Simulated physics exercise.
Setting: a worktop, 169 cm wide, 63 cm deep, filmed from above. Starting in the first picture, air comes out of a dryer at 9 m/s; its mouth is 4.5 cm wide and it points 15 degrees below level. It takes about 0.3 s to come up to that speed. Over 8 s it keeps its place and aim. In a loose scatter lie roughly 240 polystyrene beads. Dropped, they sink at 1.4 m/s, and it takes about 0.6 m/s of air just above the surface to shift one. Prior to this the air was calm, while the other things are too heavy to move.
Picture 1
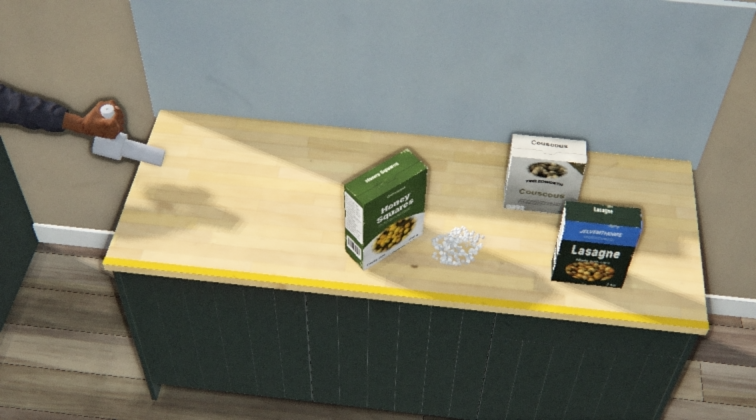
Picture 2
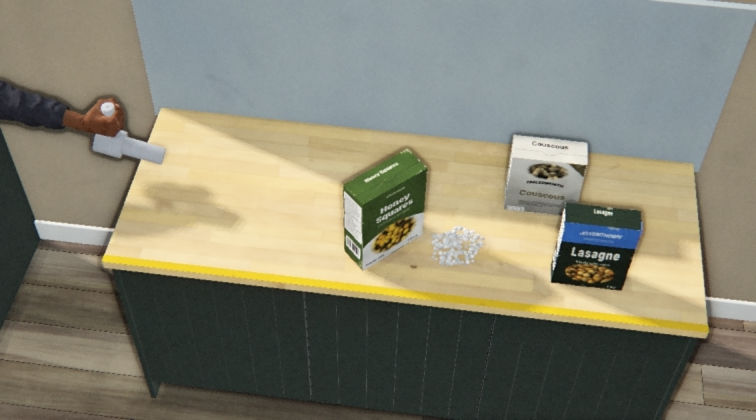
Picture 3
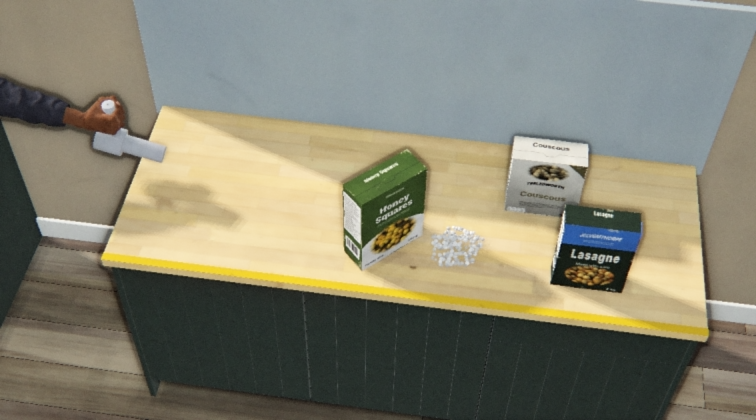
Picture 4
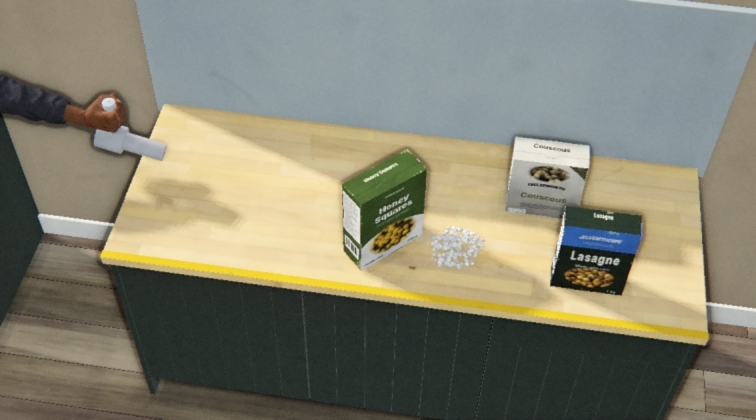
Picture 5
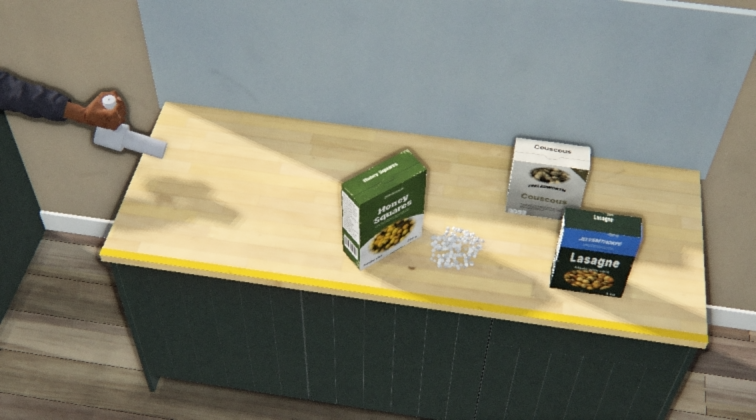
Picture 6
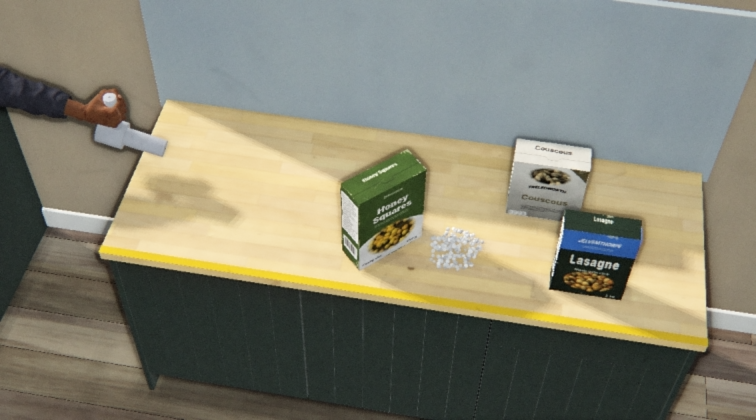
On a wooden counter with a yellow edge, a hand at the left holds a grey dryer pointed toward three cartons and a loose scatter of small white beads, and the beads and cartons stay still throughout.
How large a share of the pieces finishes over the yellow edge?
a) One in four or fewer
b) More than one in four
One in four or fewer (a).
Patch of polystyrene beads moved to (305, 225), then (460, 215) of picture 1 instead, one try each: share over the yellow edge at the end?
Taking the two spots in order, I'd say around 40 percent and then 0 percent.
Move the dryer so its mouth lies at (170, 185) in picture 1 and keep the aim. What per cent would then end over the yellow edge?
About 0 %.
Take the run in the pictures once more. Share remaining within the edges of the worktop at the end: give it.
About 90 percent of them remain.
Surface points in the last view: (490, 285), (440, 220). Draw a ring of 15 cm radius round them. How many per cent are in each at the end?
I would say around 40 % and 60 % respectively.
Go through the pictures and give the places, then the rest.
In the first frame, the middle of the polystyrene beads is near (455, 246), none has stirred yet and the mouth of the dryer is at (163, 159).
In the second frame, the middle of the polystyrene beads is near (455, 244), none has stirred yet and the yellow edge is centred on (399, 297).
In the third frame, the middle of the polystyrene beads is near (455, 245), none has stirred yet, the top of a carton is at (385, 176) and the top of a carton is at (551, 151).
In the fourth frame, the middle of the polystyrene beads is near (454, 246) and none has stirred yet.
In the fifth frame, the middle of the polystyrene beads is near (454, 247) and none has stirred yet.
In the sixth frame, the middle of the polystyrene beads is near (454, 247) and none has stirred yet.
Then, 1.2 s after the last picture, 0 % are over the yellow edge; the middle of those still in play is near (454, 247); 68 % have settled or left.
Then, 2.2 s after the last picture, 0 % are over the yellow edge; the middle of those still in play is near (454, 247); 70 % have settled or left.
Then, 4.1 s after the last picture, 0 % are over the yellow edge; the middle of those still in play is near (454, 247); 77 % have settled or left.
Then, 7.7 s after the last picture, at the end, 0 % are over the yellow edge; the middle of those still in play is near (454, 247).
